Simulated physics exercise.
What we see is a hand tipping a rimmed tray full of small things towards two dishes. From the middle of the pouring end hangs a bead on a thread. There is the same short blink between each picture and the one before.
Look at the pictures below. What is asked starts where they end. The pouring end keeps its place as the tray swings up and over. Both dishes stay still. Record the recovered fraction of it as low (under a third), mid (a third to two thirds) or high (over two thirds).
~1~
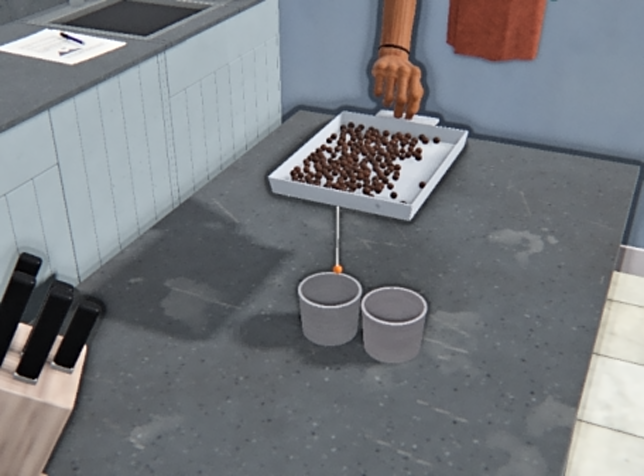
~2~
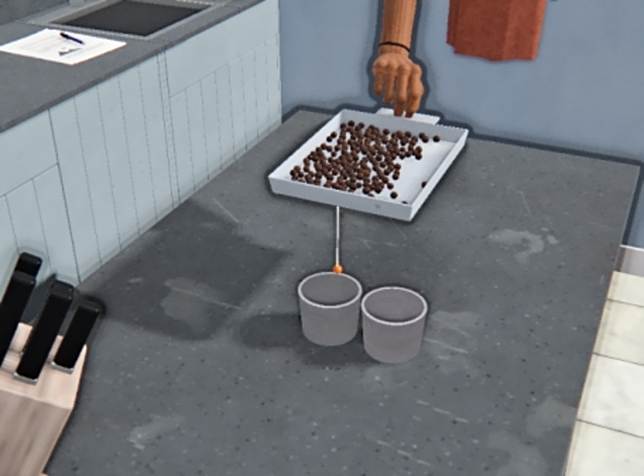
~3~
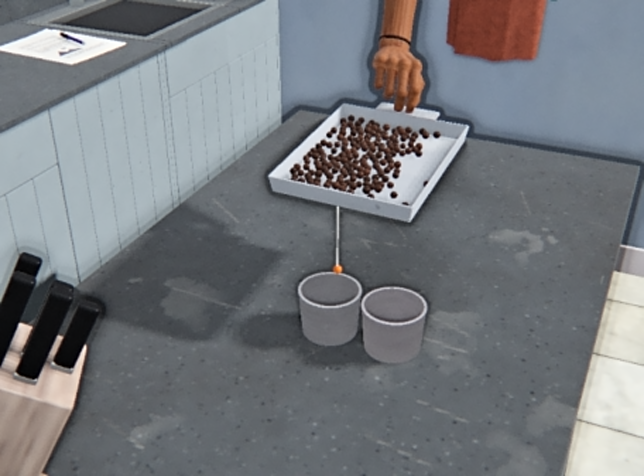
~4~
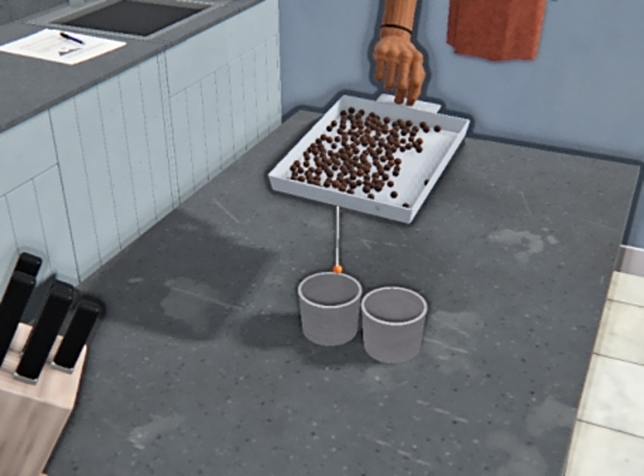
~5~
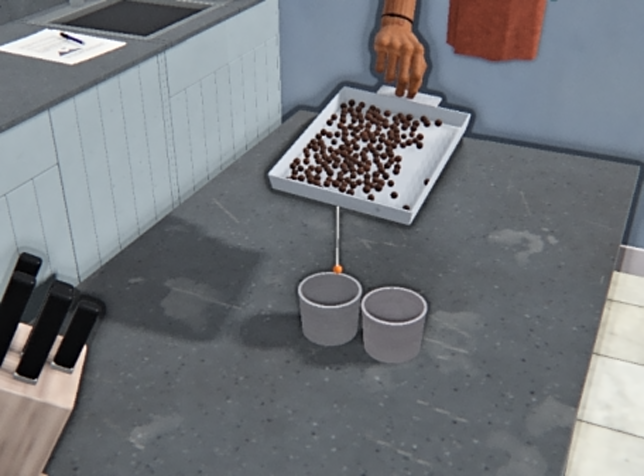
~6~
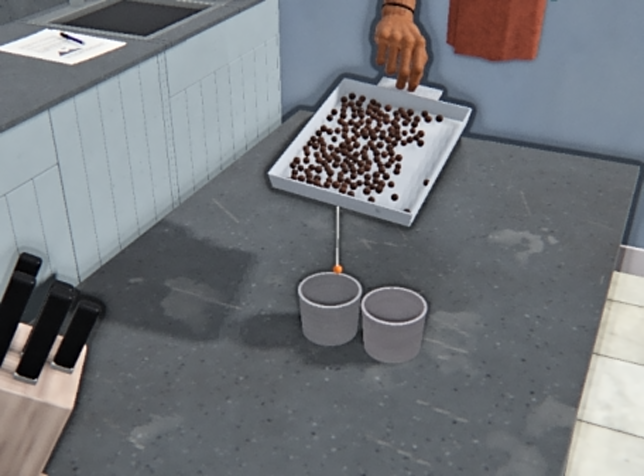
Recovered fraction: High.
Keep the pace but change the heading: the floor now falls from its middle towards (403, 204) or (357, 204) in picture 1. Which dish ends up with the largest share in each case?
The first tilt favours the right-side dish and the second favours the right-side dish.
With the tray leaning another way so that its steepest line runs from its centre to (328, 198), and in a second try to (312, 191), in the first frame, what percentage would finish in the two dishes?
10 % and 0 %.
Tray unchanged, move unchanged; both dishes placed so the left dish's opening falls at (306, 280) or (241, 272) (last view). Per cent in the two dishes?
I'd expect some 30 percent, and then some 0 percent.
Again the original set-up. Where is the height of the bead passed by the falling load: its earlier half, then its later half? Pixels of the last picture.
Around (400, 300), followed by around (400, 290).
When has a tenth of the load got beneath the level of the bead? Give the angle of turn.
At roughly 80°.
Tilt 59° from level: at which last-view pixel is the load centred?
Near the pixel (375, 183).
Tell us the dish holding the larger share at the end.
The larger amount ends in the right side.
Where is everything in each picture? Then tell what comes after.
In the first picture, corners of the pouring end near (273, 176) and (410, 204), level; middle of the load near (356, 159), chocolate balls; left dish near (318, 322); right dish near (383, 339); bead on its thread near (337, 270).
In the second picture, corners of the pouring end near (273, 176) and (410, 204), level; middle of the load near (356, 158).
In the third picture, corners of the pouring end near (273, 175) and (410, 205), tipped barely, lowest at the right corner; middle of the load near (356, 155).
In the fourth picture, corners of the pouring end near (273, 174) and (410, 208), tipped a little, lowest at the right corner; middle of the load near (356, 151).
In the fifth picture, corners of the pouring end near (273, 173) and (410, 210), tipped a little, lowest at the right corner; middle of the load near (356, 147).
In the sixth picture, corners of the pouring end near (273, 172) and (410, 212), tipped a little, lowest at the right corner; middle of the load near (357, 145), near two thirds on the move; left dish near (318, 322); right dish near (383, 339).
Shortly afterwards, tray tipped steeply; all but a few on the tray; only a few in the right dish; only a few outside both; only a few in the air.
Next, tray tipped right over; a little on the tray; near two thirds in the right dish; only a few in the left dish; a little outside both; a little in the air.
Some moments later, tray tipped past a quarter turn; the bulk in the right dish; only a few in the left dish; a little outside both.
In the end, tray tipped past a quarter turn; the bulk in the right dish; only a few in the left dish; a little outside both.
